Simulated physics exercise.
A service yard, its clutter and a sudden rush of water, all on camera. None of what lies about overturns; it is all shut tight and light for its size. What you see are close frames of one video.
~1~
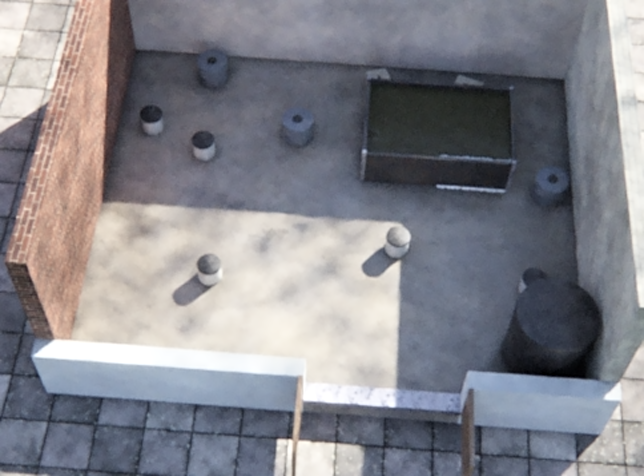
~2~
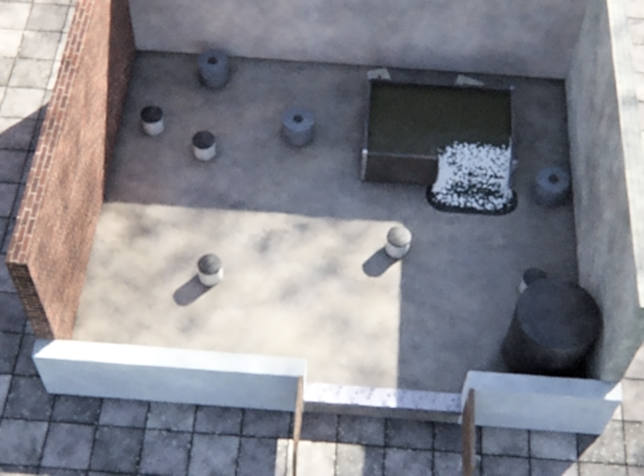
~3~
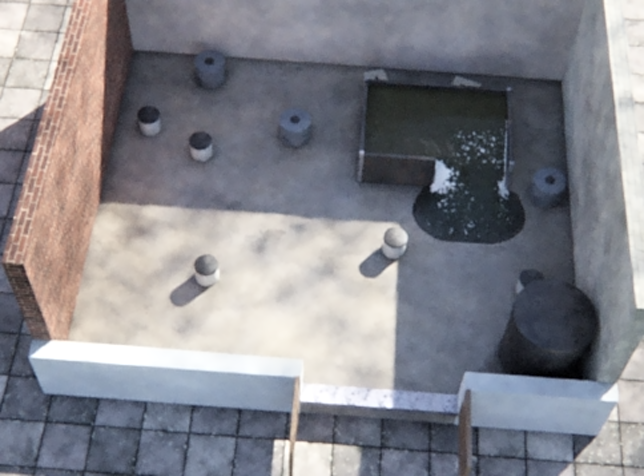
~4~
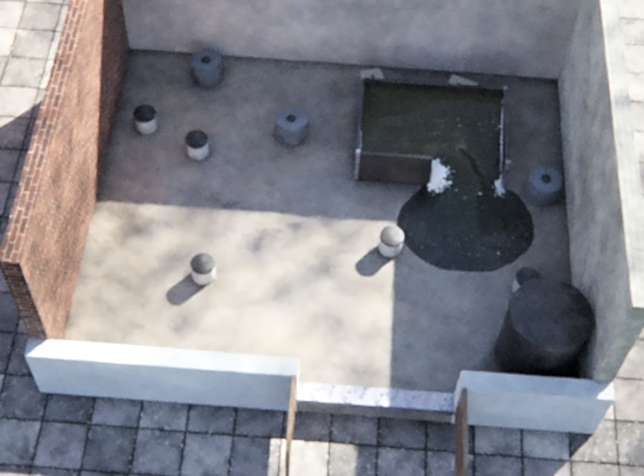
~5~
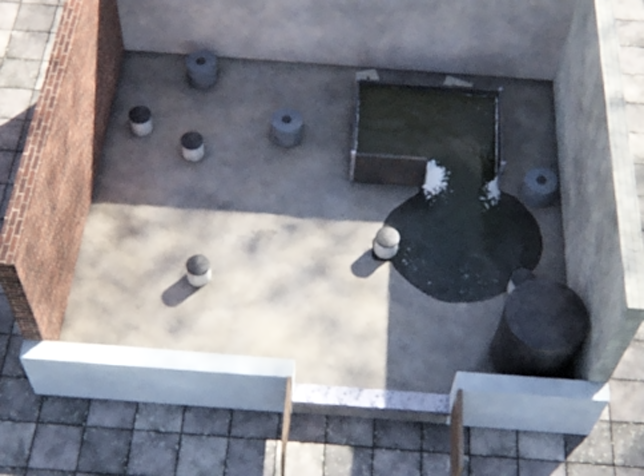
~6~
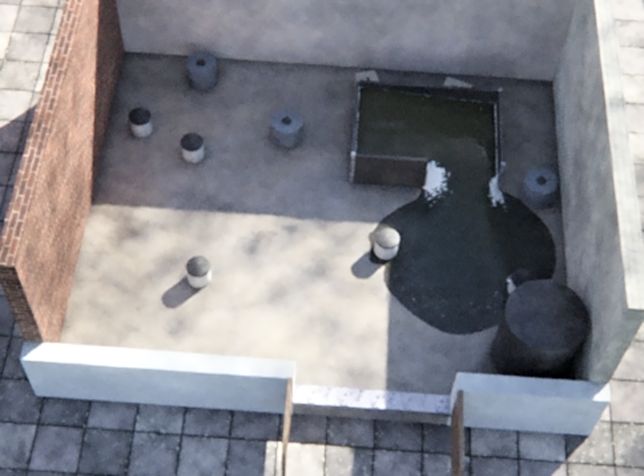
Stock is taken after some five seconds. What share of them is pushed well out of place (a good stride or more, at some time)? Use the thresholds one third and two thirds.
I'd put it under one third.
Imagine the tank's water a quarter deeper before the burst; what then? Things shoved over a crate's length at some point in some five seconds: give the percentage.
Share moved: 20 in a hundred.
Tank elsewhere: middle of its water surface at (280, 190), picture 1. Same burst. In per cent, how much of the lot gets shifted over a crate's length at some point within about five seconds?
I'd put it near 0 percent.
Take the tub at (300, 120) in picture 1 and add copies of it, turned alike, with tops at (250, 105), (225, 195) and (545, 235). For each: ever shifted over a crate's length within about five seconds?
First remains in place, second remains in place, third driven off.
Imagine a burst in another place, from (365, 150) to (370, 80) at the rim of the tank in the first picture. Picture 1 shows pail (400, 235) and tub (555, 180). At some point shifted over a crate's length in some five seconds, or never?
The first one came up short, the second came up short.
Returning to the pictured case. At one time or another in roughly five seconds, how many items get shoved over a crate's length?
It adds up to 2.
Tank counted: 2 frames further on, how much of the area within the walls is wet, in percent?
Roughly 25 in a hundred.
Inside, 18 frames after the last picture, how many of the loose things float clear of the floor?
1.
A moment on, 0 of 10 are well off their spots; 0 afloat.
Next, 0 of 10 are well off their spots; 1 afloat.
Later, 0 of 10 are well off their spots; 1 afloat.
In the end, 1 of 10 are well off their spots, and 2 have been at some point; 2 afloat.
